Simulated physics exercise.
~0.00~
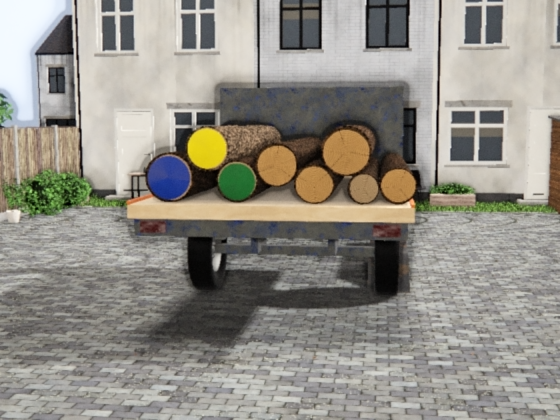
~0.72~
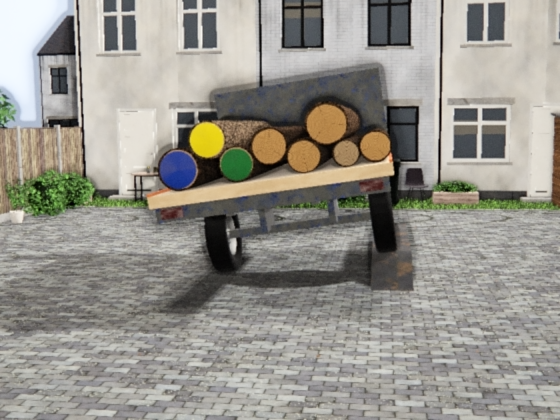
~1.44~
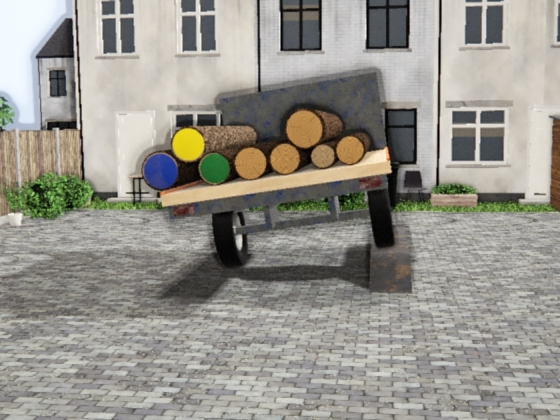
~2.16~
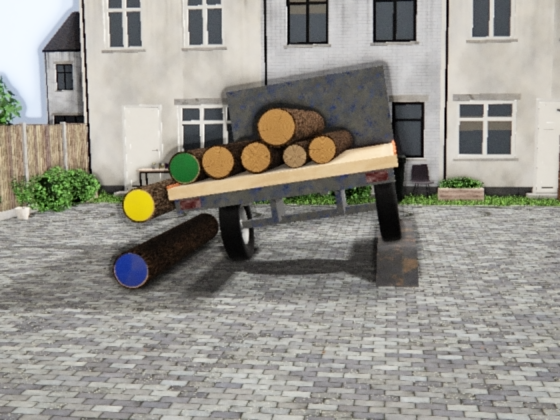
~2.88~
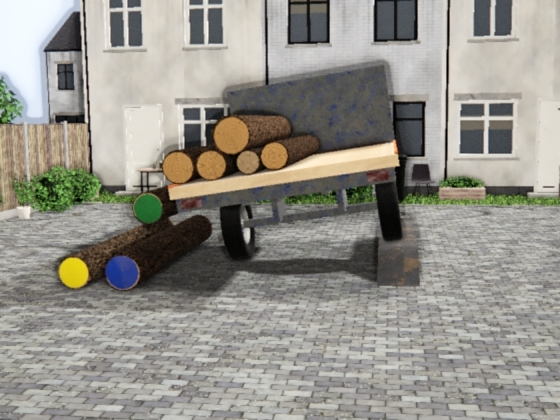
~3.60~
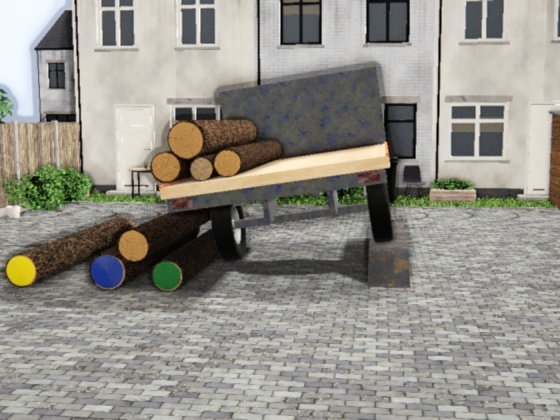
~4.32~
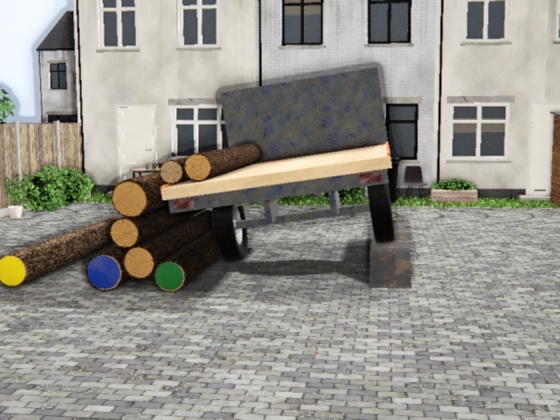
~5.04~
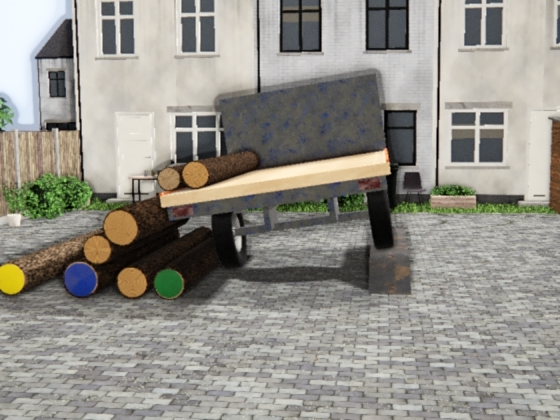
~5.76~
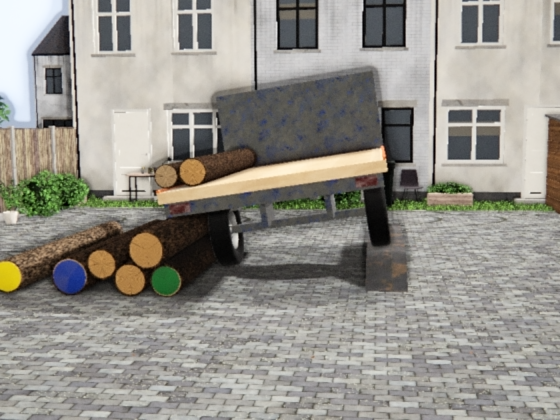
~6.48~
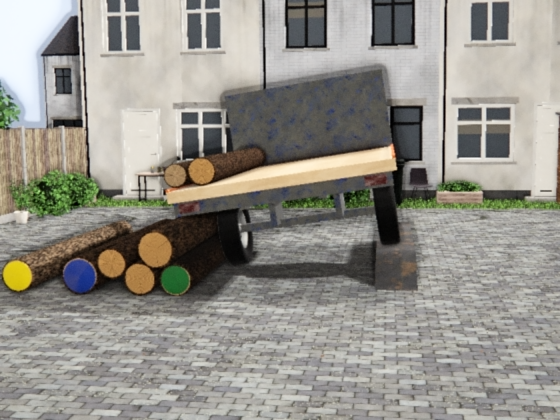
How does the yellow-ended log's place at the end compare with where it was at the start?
At the start it rests on top of other logs at the left of the trailer's load. At the end it lies on the paving to the left of the trailer, as the farthest left of the fallen logs.
A flat trailer with a wooden deck and a dark upright board stands on a paved yard in front of pale terraced houses, seen from behind by a slightly swaying camera. It carries a pile of logs, with blue, yellow and green ends at the left and plain brown ones beside them. The right wheel rises onto a grey block, tilting the deck down to the left. The logs roll that way, and the blue one drops off first, followed by the yellow and the green. Three plain logs tumble after them, leaving six heaped on the paving and two still on the deck.
